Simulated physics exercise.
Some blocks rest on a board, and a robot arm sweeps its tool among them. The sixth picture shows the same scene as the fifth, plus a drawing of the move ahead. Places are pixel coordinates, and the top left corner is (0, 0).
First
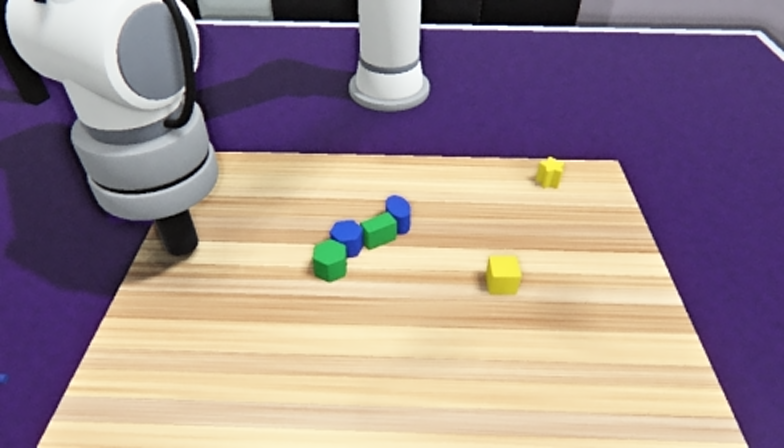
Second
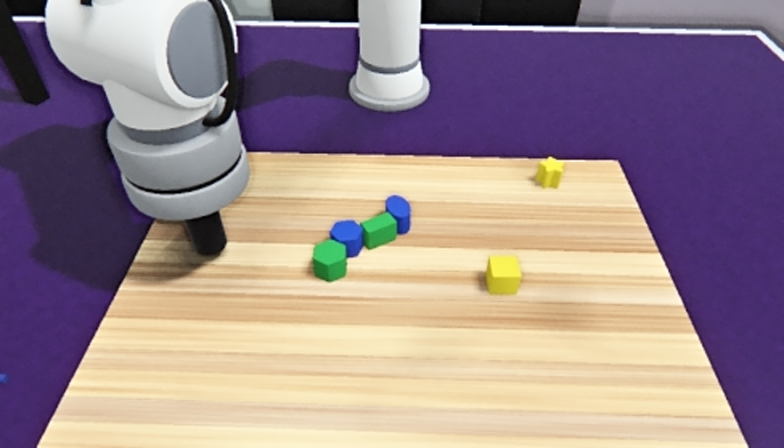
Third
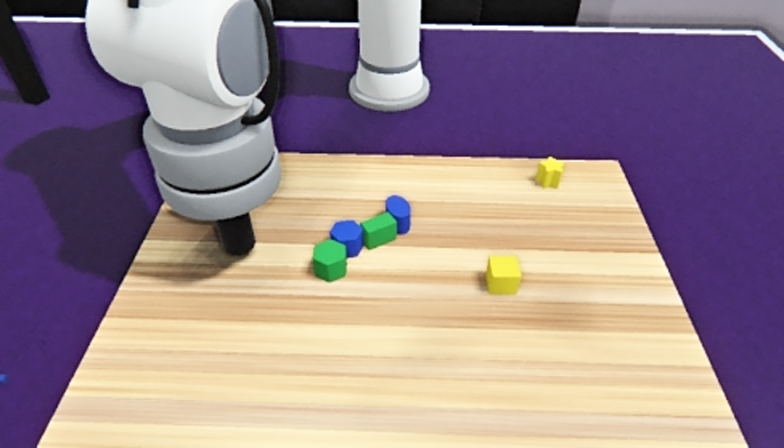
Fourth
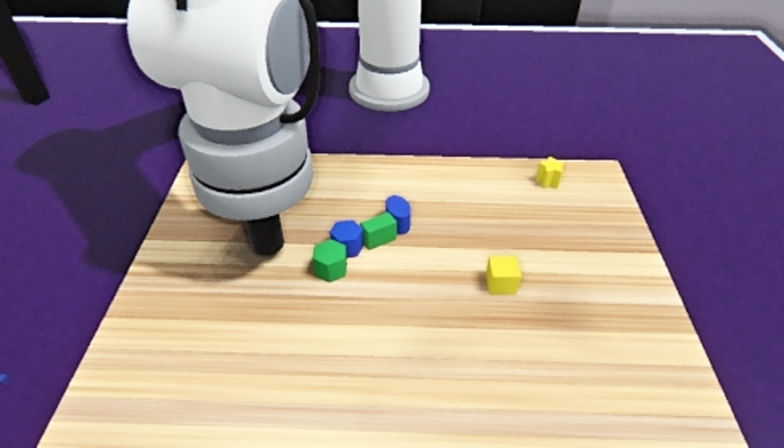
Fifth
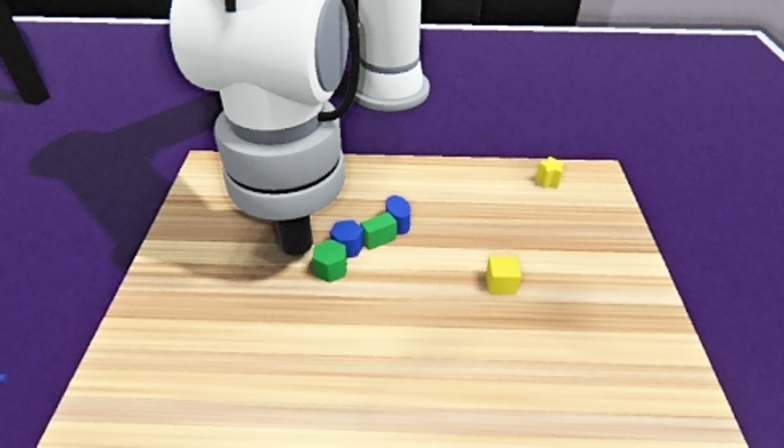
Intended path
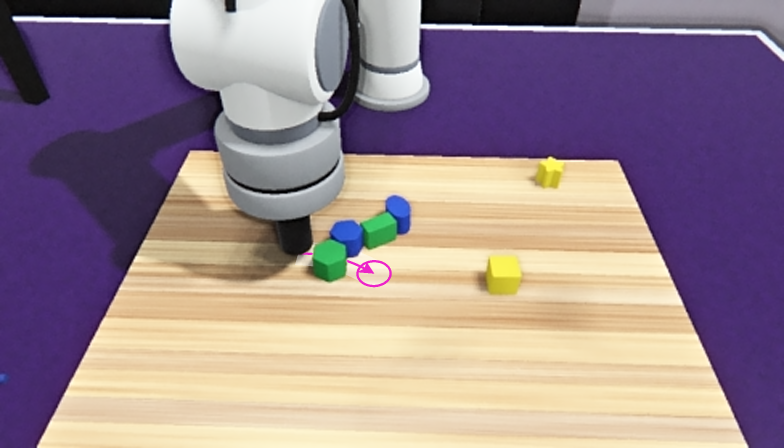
The clip shows a robot arm moving its black tool steadily rightward across a wooden board, closing in on a cluster of green and blue blocks, while those blocks and two yellow ones remain still.
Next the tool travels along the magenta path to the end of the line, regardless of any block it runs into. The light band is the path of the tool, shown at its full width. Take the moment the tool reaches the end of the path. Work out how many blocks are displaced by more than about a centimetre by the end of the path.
I reckon the push displaces three or more of the blocks by more than 1 cm.
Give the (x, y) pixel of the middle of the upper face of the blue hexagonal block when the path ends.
That would be at about pixel (402, 241).
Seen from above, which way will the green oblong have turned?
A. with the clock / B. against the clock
B
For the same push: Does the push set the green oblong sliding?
In short: Yes.
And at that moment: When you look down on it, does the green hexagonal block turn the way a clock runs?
Yes, I think so.
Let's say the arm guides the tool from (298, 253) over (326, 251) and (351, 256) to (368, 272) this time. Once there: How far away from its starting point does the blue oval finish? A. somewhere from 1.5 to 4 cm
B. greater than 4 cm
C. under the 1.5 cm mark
(C)
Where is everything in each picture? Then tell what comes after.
Lower end of the tool at (182, 245), tops of blocks, green hexagonal block at (329, 251), blue hexagonal block at (346, 230), green oblong at (378, 222), blue oval at (398, 205), in the first picture.
Tool at (211, 245), blocks as before, in the second picture.
Tool at (240, 244), blocks as before, in the third picture.
Tool at (268, 244), blocks as before, in the fourth picture.
Tool at (297, 244), green hexagonal block at (329, 251), blue hexagonal block at (346, 230), green oblong at (378, 222), blue oval at (398, 205), in the fifth picture.
The drawn path runs from (298, 253) over (338, 258) to (374, 273).
The first path, step by step. Halfway along, tool at (338, 250); green hexagonal block at (353, 262), turned 35° clockwise; blue hexagonal block at (370, 234); green oblong at (397, 220), turned 30° anticlockwise; blue oval at (405, 201), turned 15° anticlockwise.
At the end, tool at (374, 265); green hexagonal block at (370, 281), turned 100° clockwise; blue hexagonal block at (402, 241), turned 35° anticlockwise; green oblong at (412, 220), turned 65° anticlockwise; blue oval at (406, 199), turned 30° anticlockwise.
